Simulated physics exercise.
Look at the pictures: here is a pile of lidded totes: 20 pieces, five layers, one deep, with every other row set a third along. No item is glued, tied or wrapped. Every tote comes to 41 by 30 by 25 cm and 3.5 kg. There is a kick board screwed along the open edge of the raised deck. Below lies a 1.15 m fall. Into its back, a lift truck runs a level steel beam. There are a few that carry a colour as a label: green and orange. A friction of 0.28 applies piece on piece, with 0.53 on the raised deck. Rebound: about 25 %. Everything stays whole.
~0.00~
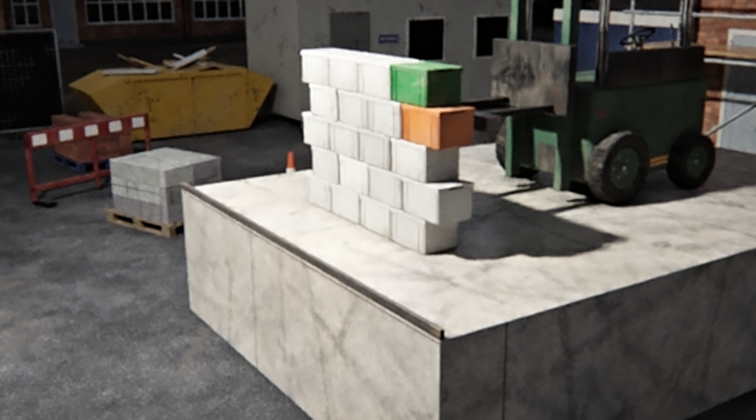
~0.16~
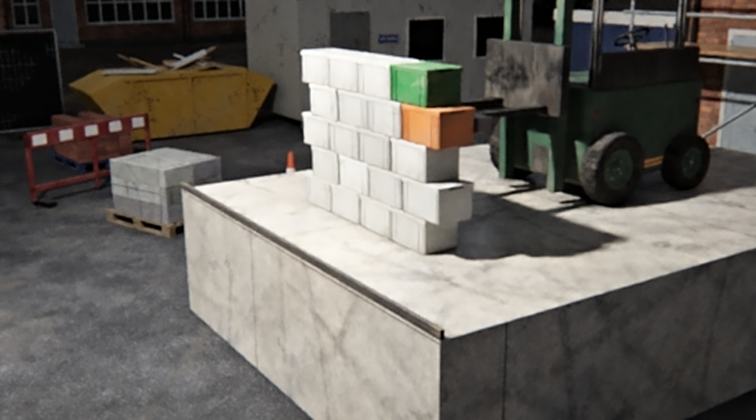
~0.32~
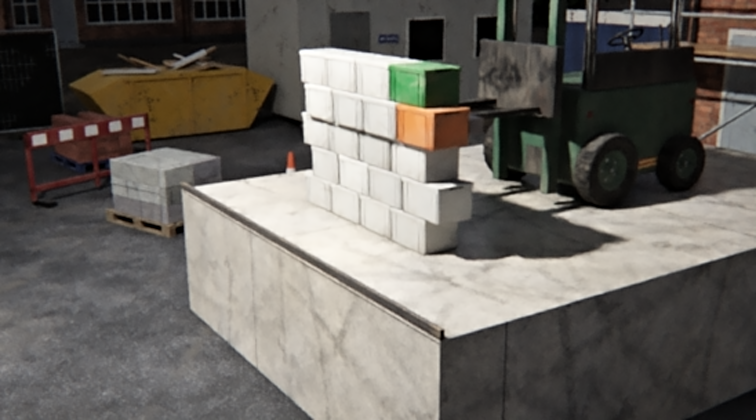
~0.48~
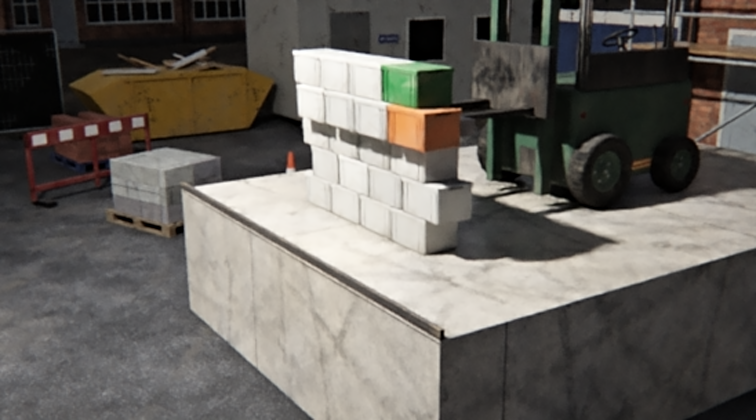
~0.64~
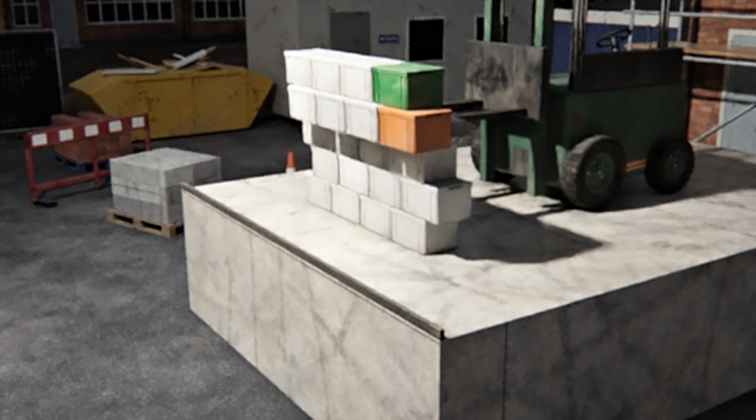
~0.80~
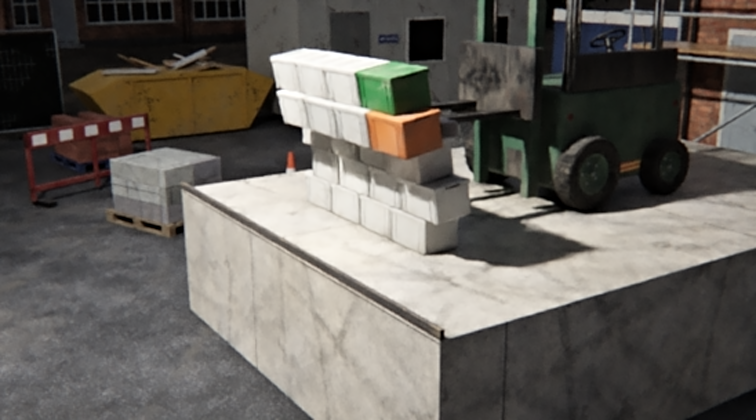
A wall of pale blocks, five rows high, with a green one at the top right end and an orange one just beneath, stands on a raised concrete deck in a yard, seen from slightly above. A green forklift is behind it at right, a yellow skip and red-and-white barrier at left. The forklift's beam pushes the upper rows toward the near left, and they lean, while the camera stays still.
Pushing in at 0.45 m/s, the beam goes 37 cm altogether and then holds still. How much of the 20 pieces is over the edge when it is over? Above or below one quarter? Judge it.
Watching it, I'd say short of a quarter goes over.
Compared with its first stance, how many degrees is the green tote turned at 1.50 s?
Near 120 degrees from where it started.
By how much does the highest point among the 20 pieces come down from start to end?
50 cm.
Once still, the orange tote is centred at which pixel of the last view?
In the final picture its centre lies roughly at (427, 256).
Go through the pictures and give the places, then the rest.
In the first picture (places mark the middle of the side facing us), beam (492, 124) 10 cm from the stack; green tote (407, 86); orange tote (419, 127); nothing disturbed.
In the second picture, beam (484, 125) 27 mm from the stack; green tote (407, 86).
In the third picture, beam (475, 127) 45 mm in; orange tote (414, 127) shifted 43 mm; 4 disturbed, none over the edge.
In the fourth picture, beam (466, 128) 12 cm in; orange tote (405, 129) shifted 12 cm; green tote (398, 87) shifted 7 cm; 8 disturbed, none over the edge.
In the fifth picture, beam (458, 129) 19 cm in; orange tote (396, 131) shifted 19 cm; green tote (389, 88) shifted 15 cm; 9 disturbed, none over the edge.
In the sixth picture, beam (449, 130) 26 cm in; orange tote (386, 137) leaning 9°; green tote (375, 94) leaning 9°; steepest lean 10°, the tote at (292, 110); 11 disturbed, none over the edge.
After 0.96 s, none of the 20 totes over the edge, 11 disturbed; orange tote leaning 25°; green tote leaning 25°.
After 1.16 s, none of the 20 totes over the edge, 10 disturbed; orange tote leaning 63°, 25 cm lower; green tote leaning 61°, 29 cm lower.
After 1.50 s, 1 of the 20 totes over the edge; green tote on its side; orange tote leaning 62°, 67 cm lower.
After 1.98 s, 3 of the 20 totes over the edge; green tote leaning 54°, 1.99 m lower; orange tote 74 cm lower.
By the end (2.3 s), 3 of the 20 totes over the edge; green tote leaning 63°, 1.99 m lower; orange tote 75 cm lower. That is 15 per cent. As the last picture would show them, middles, orange tote near (427, 256).
